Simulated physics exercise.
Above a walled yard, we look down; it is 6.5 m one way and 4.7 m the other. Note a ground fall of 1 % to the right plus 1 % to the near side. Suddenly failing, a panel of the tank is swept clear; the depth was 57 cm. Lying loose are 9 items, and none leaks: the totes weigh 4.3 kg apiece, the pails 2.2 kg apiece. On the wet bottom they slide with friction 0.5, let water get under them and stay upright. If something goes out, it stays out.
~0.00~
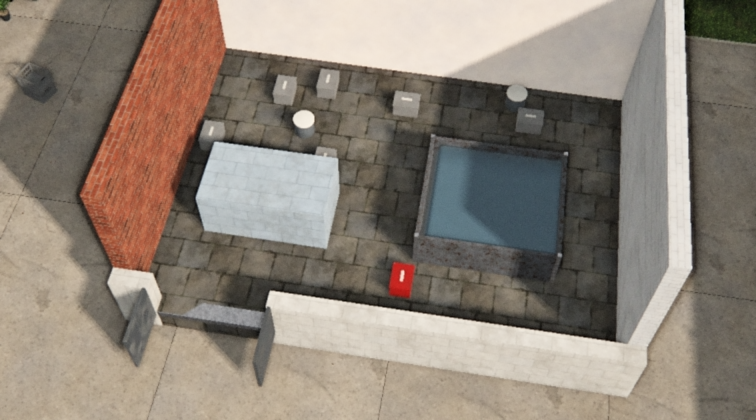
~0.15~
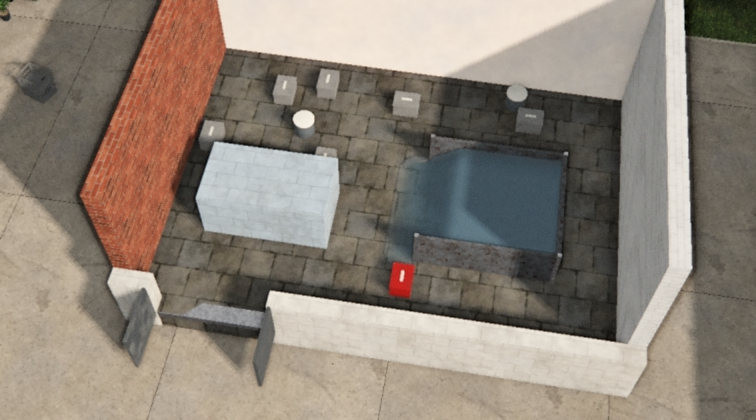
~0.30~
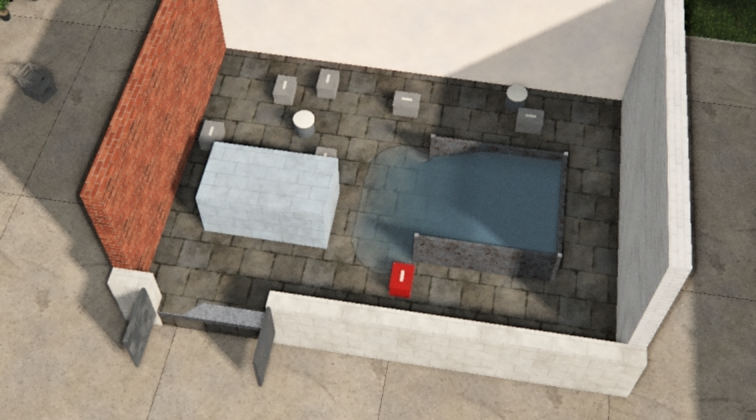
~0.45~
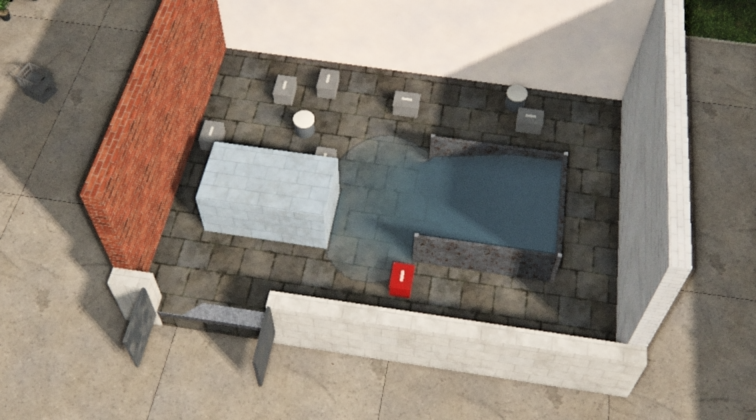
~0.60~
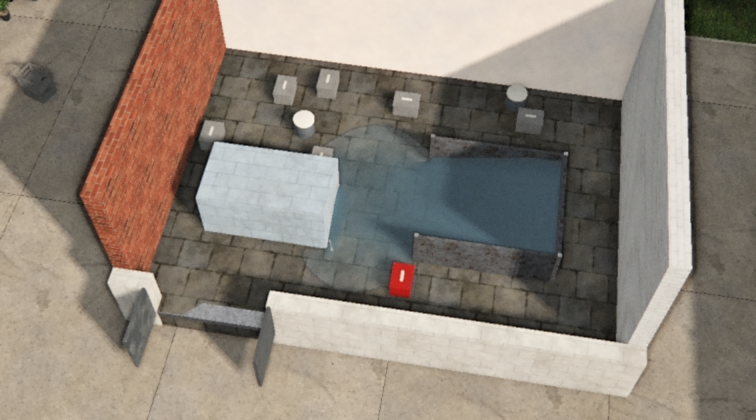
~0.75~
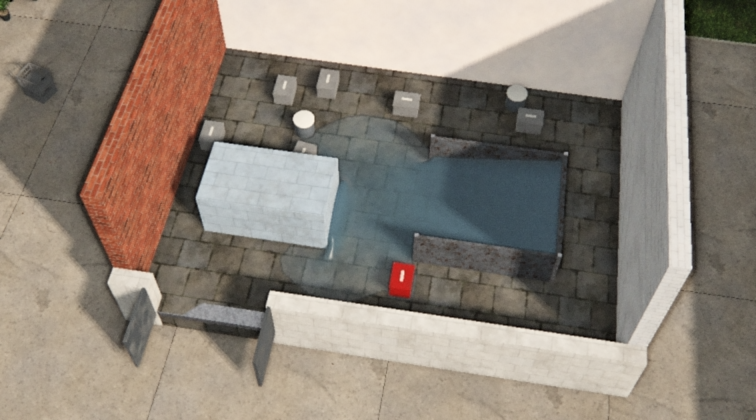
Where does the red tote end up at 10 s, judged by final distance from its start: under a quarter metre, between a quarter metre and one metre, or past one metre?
The way I see it, it gets displaced a short stretch.
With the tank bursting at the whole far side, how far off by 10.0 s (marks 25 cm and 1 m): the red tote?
So the red tote winds up far off.
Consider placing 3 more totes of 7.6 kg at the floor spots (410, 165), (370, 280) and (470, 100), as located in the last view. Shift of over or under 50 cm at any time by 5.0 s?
Lab note - in order: Above threshold / above threshold / below threshold.
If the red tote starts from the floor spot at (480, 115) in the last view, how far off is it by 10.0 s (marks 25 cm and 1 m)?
It goes a long way.
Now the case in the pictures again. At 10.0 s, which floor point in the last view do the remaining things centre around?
Near (421, 192).
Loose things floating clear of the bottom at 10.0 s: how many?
It comes to 6.
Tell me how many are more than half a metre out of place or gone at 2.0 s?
Count: 3.
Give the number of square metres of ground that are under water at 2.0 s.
I'd estimate close to 16 m2.
After 2.0 s the red tote is near (402, 276), 0.0 m from its start, aground; 0 of 9 are out; 3 afloat.
After 4.5 s the red tote is near (422, 273), 0.3 m from its start, aground; 0 of 9 are out; 5 afloat.
After 7.0 s the red tote is near (431, 273), 0.4 m from its start, aground; 0 of 9 are out; 6 afloat.
After 10.0 s the red tote is near (438, 274), 0.5 m from its start, aground; 0 of 9 are out; 6 afloat.
